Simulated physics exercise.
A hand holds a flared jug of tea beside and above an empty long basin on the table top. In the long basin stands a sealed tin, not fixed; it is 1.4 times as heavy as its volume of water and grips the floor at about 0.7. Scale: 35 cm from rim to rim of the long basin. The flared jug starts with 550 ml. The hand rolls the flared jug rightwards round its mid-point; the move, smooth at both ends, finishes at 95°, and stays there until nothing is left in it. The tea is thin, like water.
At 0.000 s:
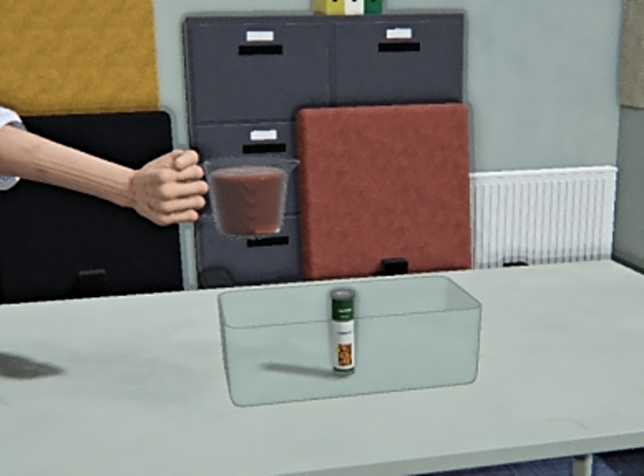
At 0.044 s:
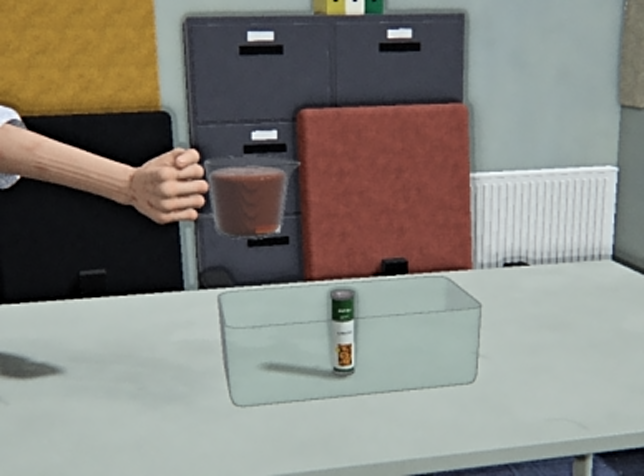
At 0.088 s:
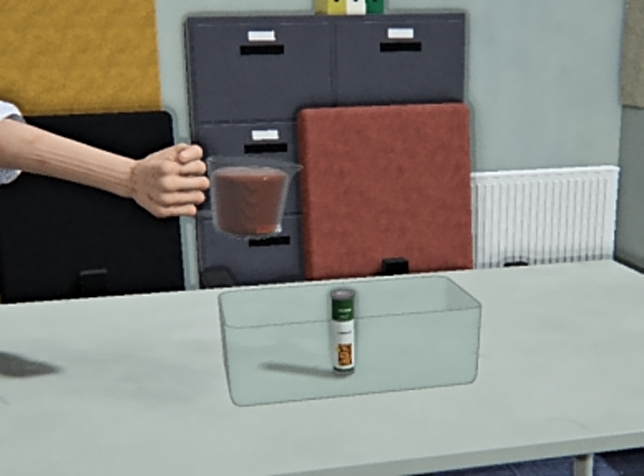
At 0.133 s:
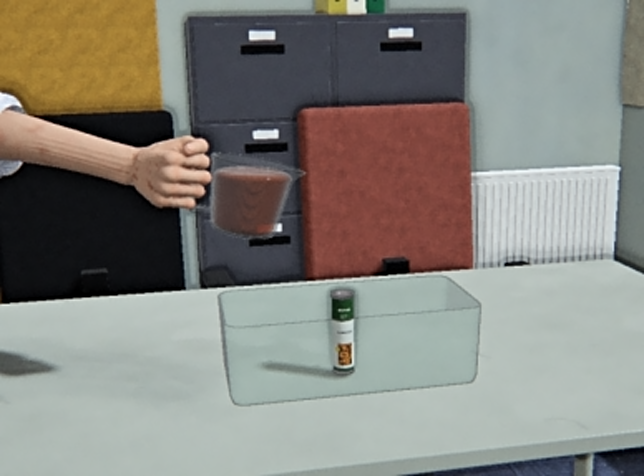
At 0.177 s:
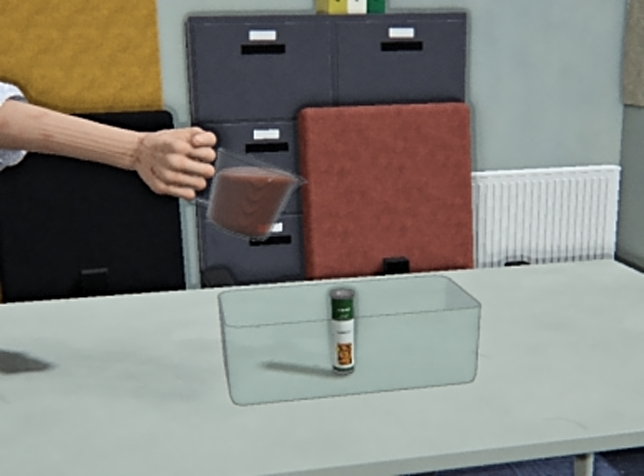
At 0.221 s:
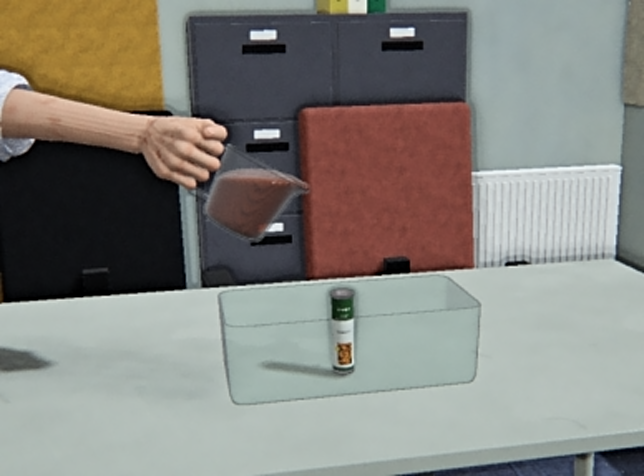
A hand reaching in from the left holds a clear, flared jug of reddish-brown tea above a pale table, seen from slightly above in a room with grey cabinets, a red panel and a white radiator. Below it, a long, clear basin stands with a green-topped, white-labelled tin. The hand smoothly tilts the jug rightwards, and the tea shifts to its pouring edge, while the camera appears still.
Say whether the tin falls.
The tin falls.
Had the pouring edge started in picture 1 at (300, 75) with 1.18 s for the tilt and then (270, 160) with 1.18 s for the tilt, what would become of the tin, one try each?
First it stays up; then it keeps standing.
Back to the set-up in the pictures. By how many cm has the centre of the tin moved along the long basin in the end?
About 7.5 cm.
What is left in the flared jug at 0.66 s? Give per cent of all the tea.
About 12 per cent.
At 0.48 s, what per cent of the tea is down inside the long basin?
About 16 per cent.
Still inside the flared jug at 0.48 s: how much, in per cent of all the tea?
Some 48 per cent.
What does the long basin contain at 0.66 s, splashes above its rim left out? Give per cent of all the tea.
Some 74 per cent.
Then, 0.48 s in, the tilt is 89° and 47 per cent is still to pour; the tin stands where it began.
Then, 0.66 s in, the tilt is 95° and 12 per cent is still to pour; the tin stands where it began.
Then, 0.86 s in, the tilt is 95° and 2 per cent is still to pour; the tin leans 52°.
Then, 1.07 s in, the tilt is 95° and 0 per cent is still to pour; the tin lies on its side.
Finally, the tin lies on its side.
